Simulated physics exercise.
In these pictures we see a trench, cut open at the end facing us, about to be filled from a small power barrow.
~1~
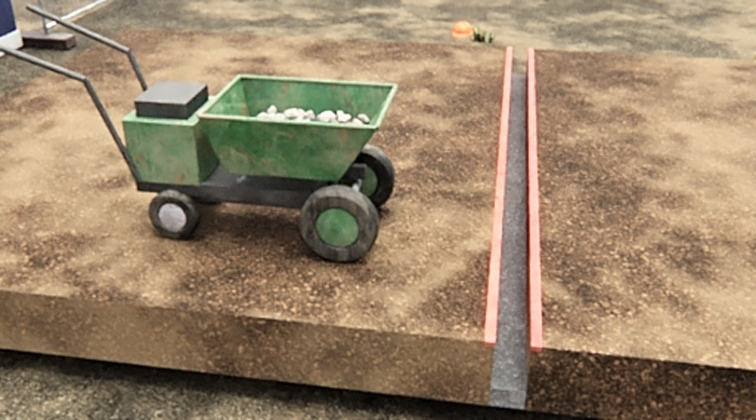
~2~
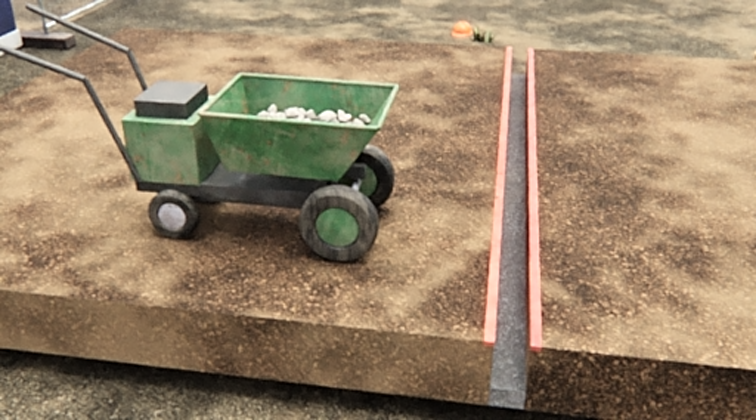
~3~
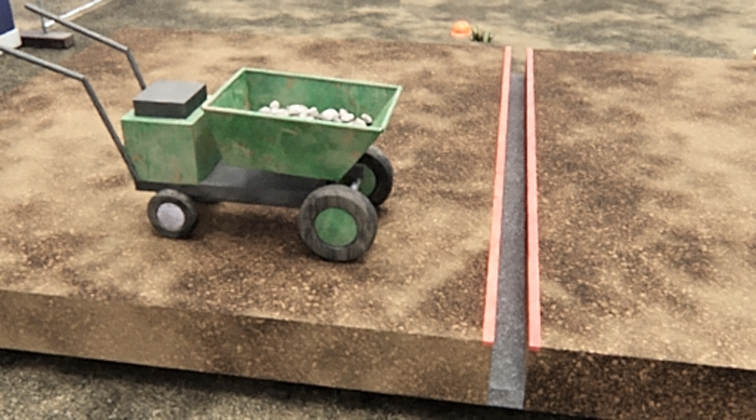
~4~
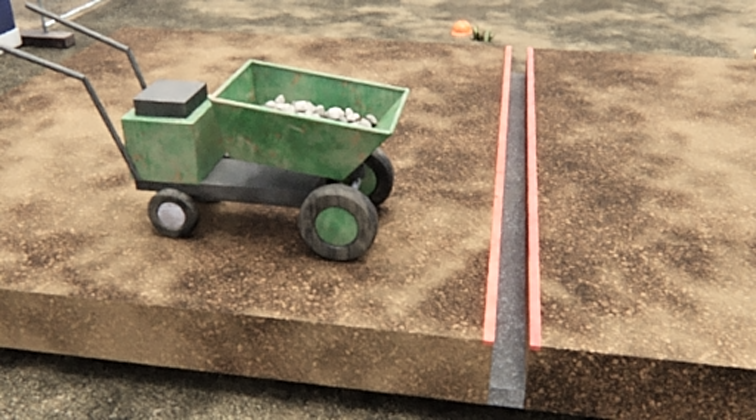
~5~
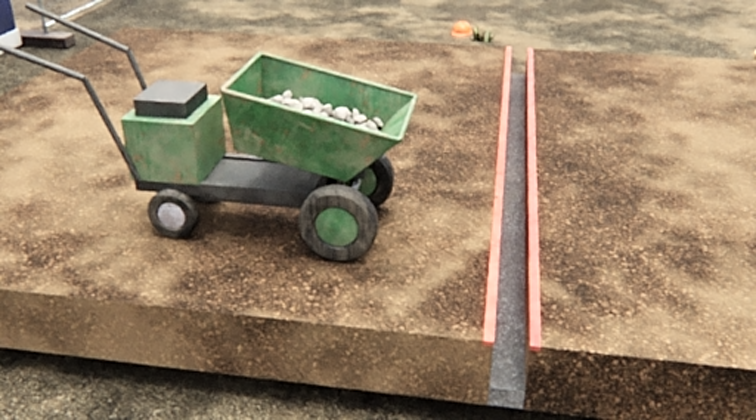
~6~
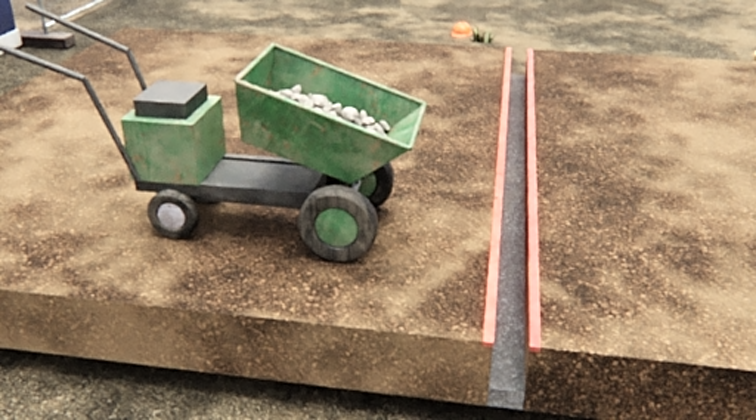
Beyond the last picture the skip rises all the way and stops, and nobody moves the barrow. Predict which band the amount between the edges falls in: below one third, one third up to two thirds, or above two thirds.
Ends up a third to two thirds.
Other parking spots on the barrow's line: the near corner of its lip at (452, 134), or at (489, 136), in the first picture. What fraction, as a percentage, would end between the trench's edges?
The first stopping place yields 10 % and the other yields 0 %.
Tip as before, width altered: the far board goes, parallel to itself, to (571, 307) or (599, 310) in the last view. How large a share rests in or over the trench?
The first try comes to close to 50 per cent, the next to 50 per cent.
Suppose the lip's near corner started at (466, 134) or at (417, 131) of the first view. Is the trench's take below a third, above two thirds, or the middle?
The first stop gives less than a third, while the second gives beyond two thirds.
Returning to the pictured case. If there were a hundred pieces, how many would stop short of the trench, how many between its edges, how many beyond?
Short 30, between 45, beyond 5 per cent.
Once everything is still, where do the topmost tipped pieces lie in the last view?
The peak ends up near (474, 229).
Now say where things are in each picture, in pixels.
Lip of the skip (376, 128), level; top of the load (304, 124), broken stones; first edge of the trench (493, 299); far edge (536, 303), the trench under half as wide as the skip, and about as deep as wide, in the first picture.
Lip of the skip (378, 129), level; top of the load (292, 124), in the second picture.
Lip of the skip (382, 131), tipped barely; top of the load (294, 121), in the third picture.
Lip of the skip (390, 134), tipped a little; top of the load (288, 122), in the fourth picture.
Lip of the skip (399, 140), tipped a little; top of the load (278, 115), in the fifth picture.
Lip of the skip (410, 149), tipped clearly; top of the load (287, 109); first edge of the trench (491, 299); far edge (535, 304), in the sixth picture.
Just after the last frame, skip tipped steeply; every one in the skip.
A moment on, skip tipped right over; almost all in the skip; about a tenth short of the trench; just a few in or heaped over the trench.
Further on, skip tipped right over; roughly a third in the skip; roughly a third short of the trench; roughly a third in or heaped over the trench; about a tenth beyond it.
When it is over, skip tipped right over; roughly a quarter in the skip; roughly a third short of the trench; roughly half in or heaped over the trench; about a tenth beyond it.
